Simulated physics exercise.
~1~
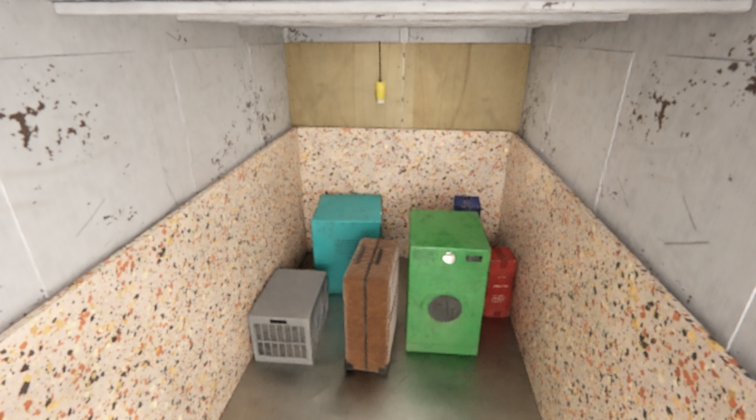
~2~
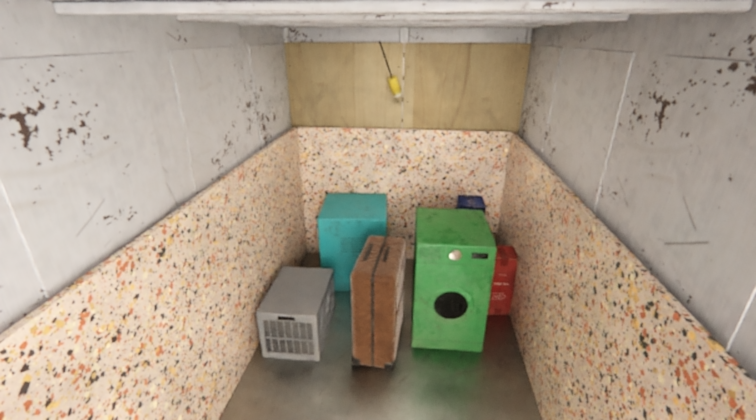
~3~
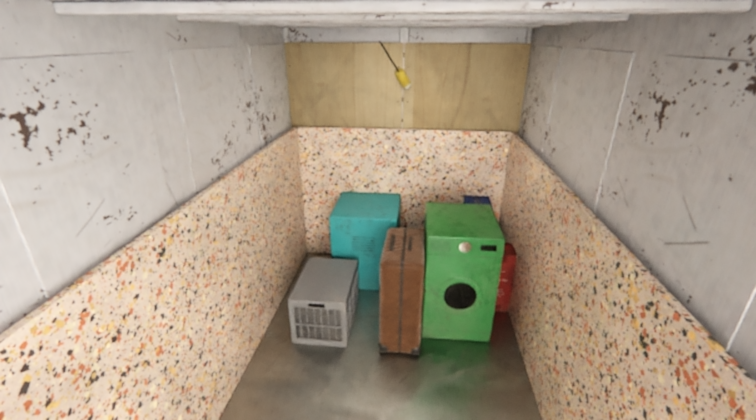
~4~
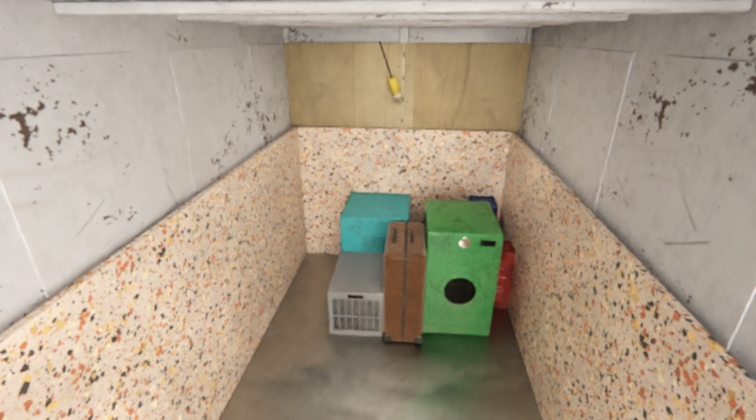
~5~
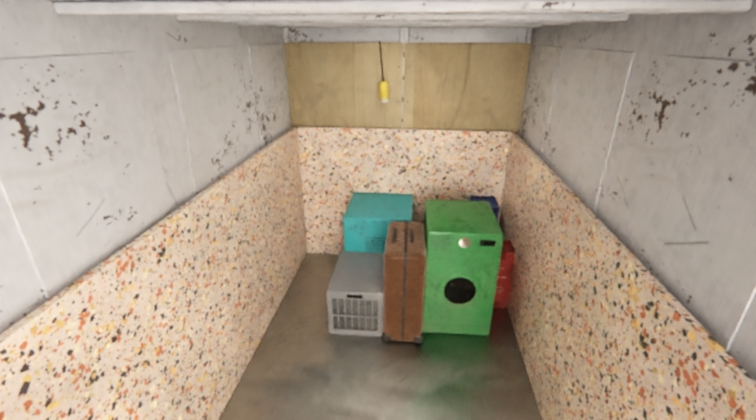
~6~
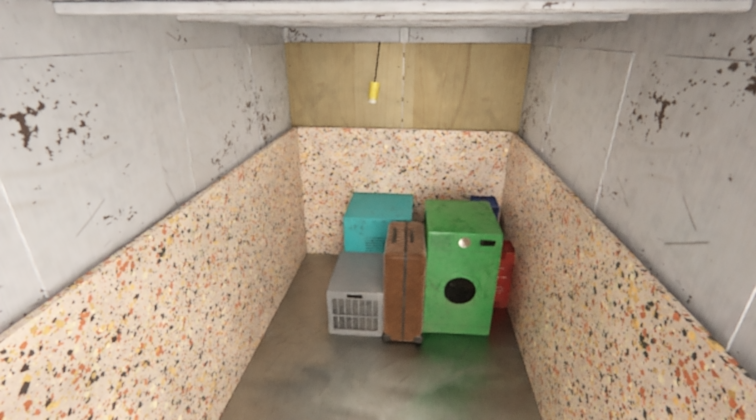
Inside the load bay of a van, with speckled panels lining the lower walls, a grey crate, a brown suitcase, a turquoise box, a green washing machine, a red box and a small blue box stand on the floor beneath a hanging yellow lamp. The lamp swings to the right, and the load begins edging rightwards. The crate, suitcase and green machine then slide further right and towards the far wall, with the turquoise box shifting right too. The crate closes in against the suitcase, tightening the group. Finally the lamp swings back leftwards while everything rests, the suitcase still upright.
